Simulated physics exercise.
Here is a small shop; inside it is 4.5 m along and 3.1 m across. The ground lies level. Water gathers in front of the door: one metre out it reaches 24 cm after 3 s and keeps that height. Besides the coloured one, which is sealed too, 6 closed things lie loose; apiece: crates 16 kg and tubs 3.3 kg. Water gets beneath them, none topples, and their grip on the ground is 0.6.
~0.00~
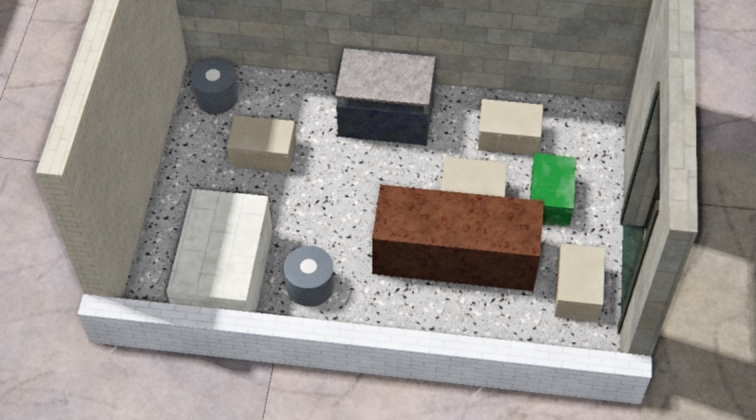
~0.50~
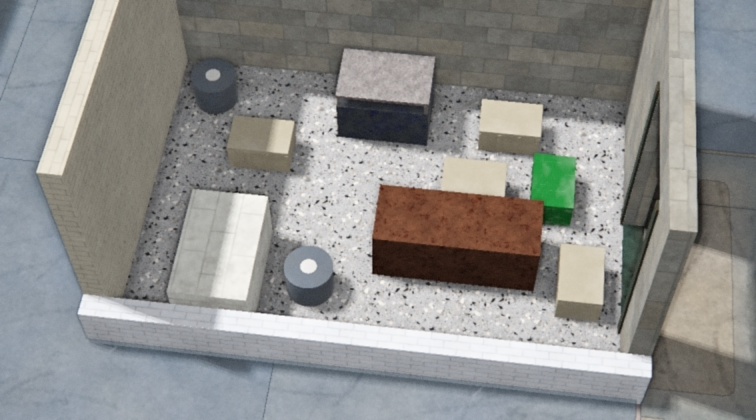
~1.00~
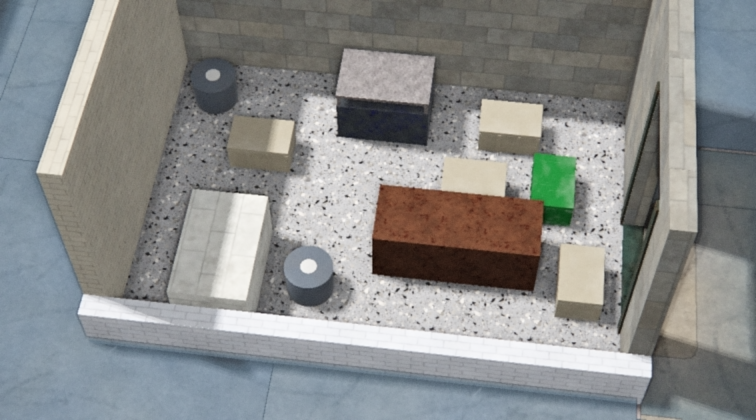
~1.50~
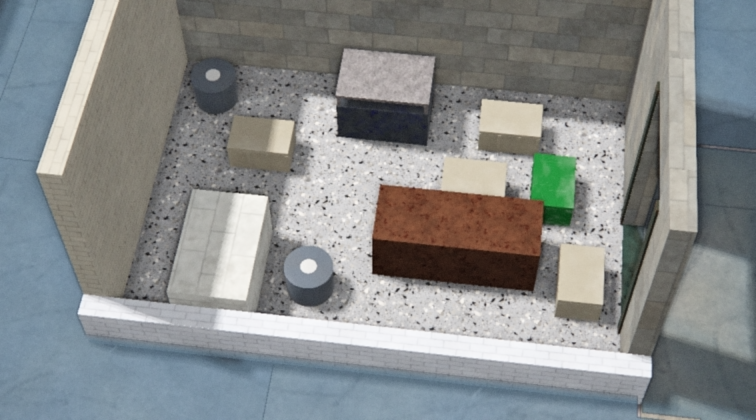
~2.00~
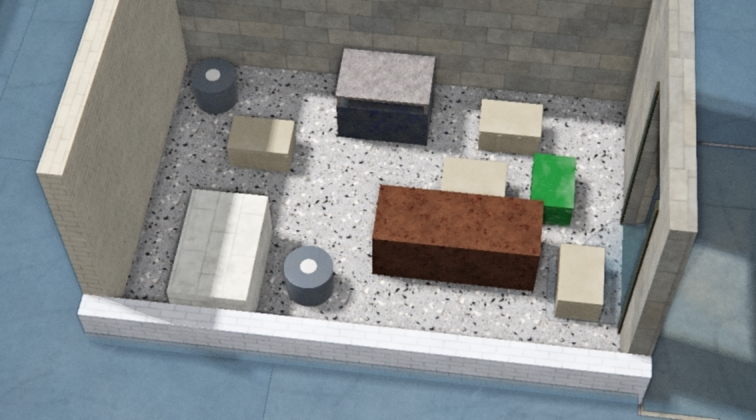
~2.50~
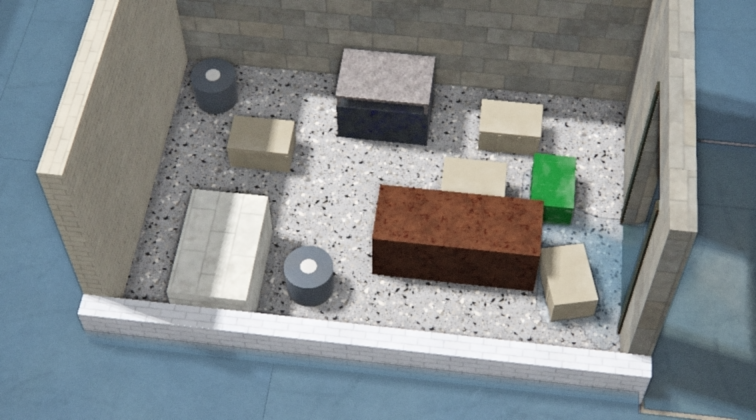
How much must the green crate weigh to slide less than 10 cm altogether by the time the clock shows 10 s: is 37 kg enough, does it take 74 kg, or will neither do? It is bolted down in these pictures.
For it, only the higher weight holds it.
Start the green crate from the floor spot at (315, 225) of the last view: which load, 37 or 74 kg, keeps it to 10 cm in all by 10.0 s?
The smaller is enough.
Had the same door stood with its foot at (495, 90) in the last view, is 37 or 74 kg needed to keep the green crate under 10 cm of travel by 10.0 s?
In that case only the higher weight holds it.
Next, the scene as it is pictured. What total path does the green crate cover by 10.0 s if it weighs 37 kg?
About 80 cm.
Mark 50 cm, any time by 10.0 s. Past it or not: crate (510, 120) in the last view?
Answer: Under.
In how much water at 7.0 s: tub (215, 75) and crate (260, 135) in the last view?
Roughly 3 and 4 cm.
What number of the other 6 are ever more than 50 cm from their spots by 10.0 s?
I count 4.
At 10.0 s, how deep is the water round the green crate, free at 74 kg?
Roughly 13 cm.
After 3.5 s the green crate would be 1 cm from its start with 37 kg and 0 cm from its start with 74 kg; 8 cm of water round it then.
After 4.5 s the green crate would be 24 cm from its start with 37 kg and 0 cm from its start with 74 kg; 9 cm of water round it then.
After 7.0 s the green crate would be 56 cm from its start with 37 kg and 0 cm from its start with 74 kg; 10 cm of water round it then.
After 10.0 s the green crate would be 81 cm from its start with 37 kg and 0 cm from its start with 74 kg; 13 cm of water round it then.
